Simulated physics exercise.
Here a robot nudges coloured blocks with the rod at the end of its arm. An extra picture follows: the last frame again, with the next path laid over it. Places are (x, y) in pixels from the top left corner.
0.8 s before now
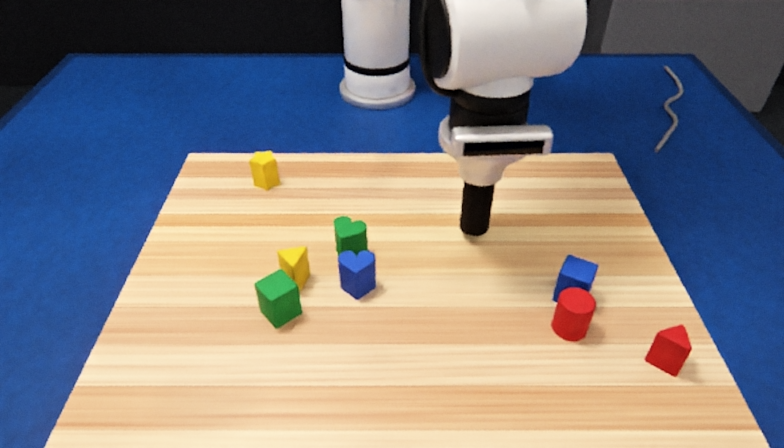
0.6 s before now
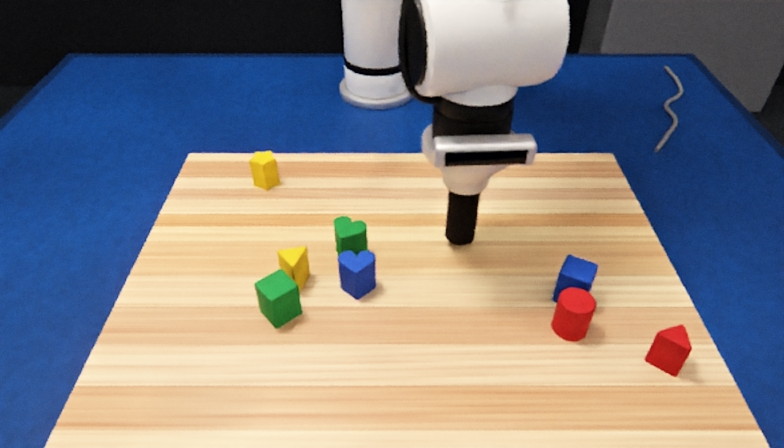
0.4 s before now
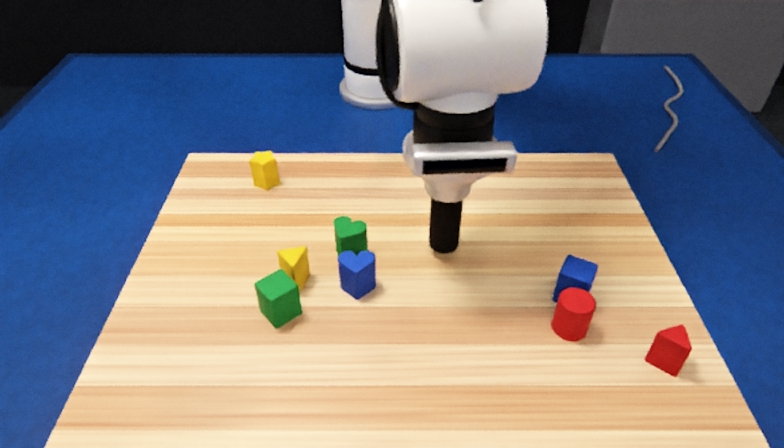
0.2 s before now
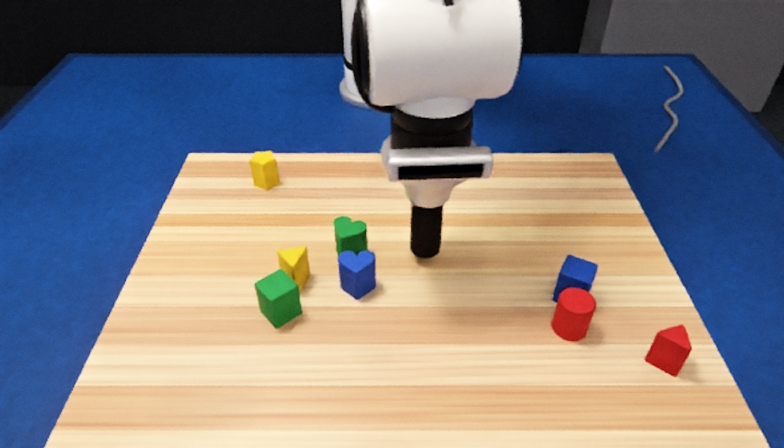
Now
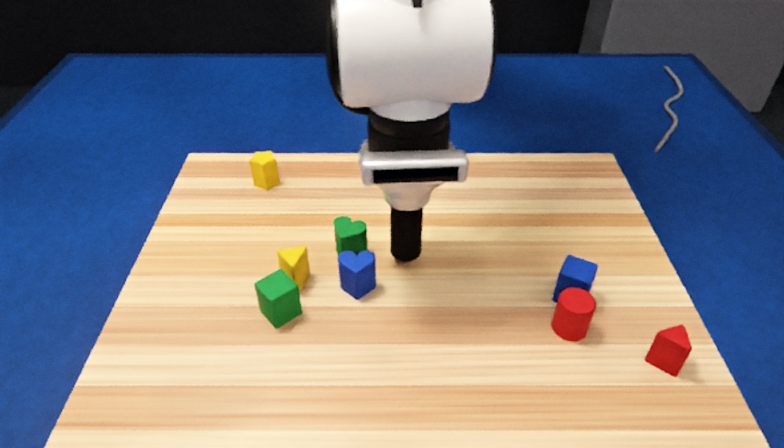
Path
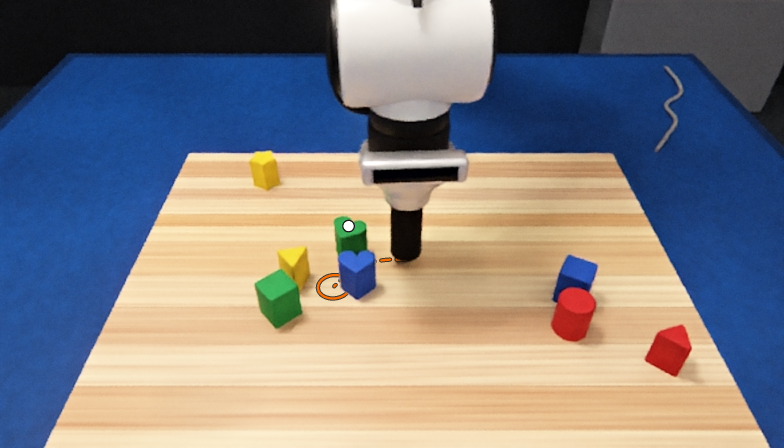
On a wooden board, a robot arm's black rod glides left and slightly nearer through open space while the coloured blocks stay still.
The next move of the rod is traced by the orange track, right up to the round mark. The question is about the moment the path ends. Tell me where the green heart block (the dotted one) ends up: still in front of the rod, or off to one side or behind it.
Answer: Slipped away.
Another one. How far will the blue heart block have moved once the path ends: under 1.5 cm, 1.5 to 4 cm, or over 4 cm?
Between 1.5 and 4 cm.
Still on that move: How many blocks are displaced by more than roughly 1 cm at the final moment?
Answer: Two blocks.
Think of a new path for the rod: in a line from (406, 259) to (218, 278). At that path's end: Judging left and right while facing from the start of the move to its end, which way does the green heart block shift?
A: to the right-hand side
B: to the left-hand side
A - to the right-hand side.
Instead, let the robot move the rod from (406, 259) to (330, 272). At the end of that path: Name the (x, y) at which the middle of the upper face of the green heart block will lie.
The middle of its upper face will lie at (328, 222).
Drawn move, from (406, 259) through (378, 261) and (353, 270) to (334, 287); the dot is on the green heart block.
What follows on the original path. Halfway along, rod at (365, 256); green heart block at (335, 225), turned 25° clockwise.
At the end, rod at (333, 278); yellow triangular piece still; green heart block at (330, 226), turned 45° clockwise; blue heart block at (351, 272), turned 45° anticlockwise.
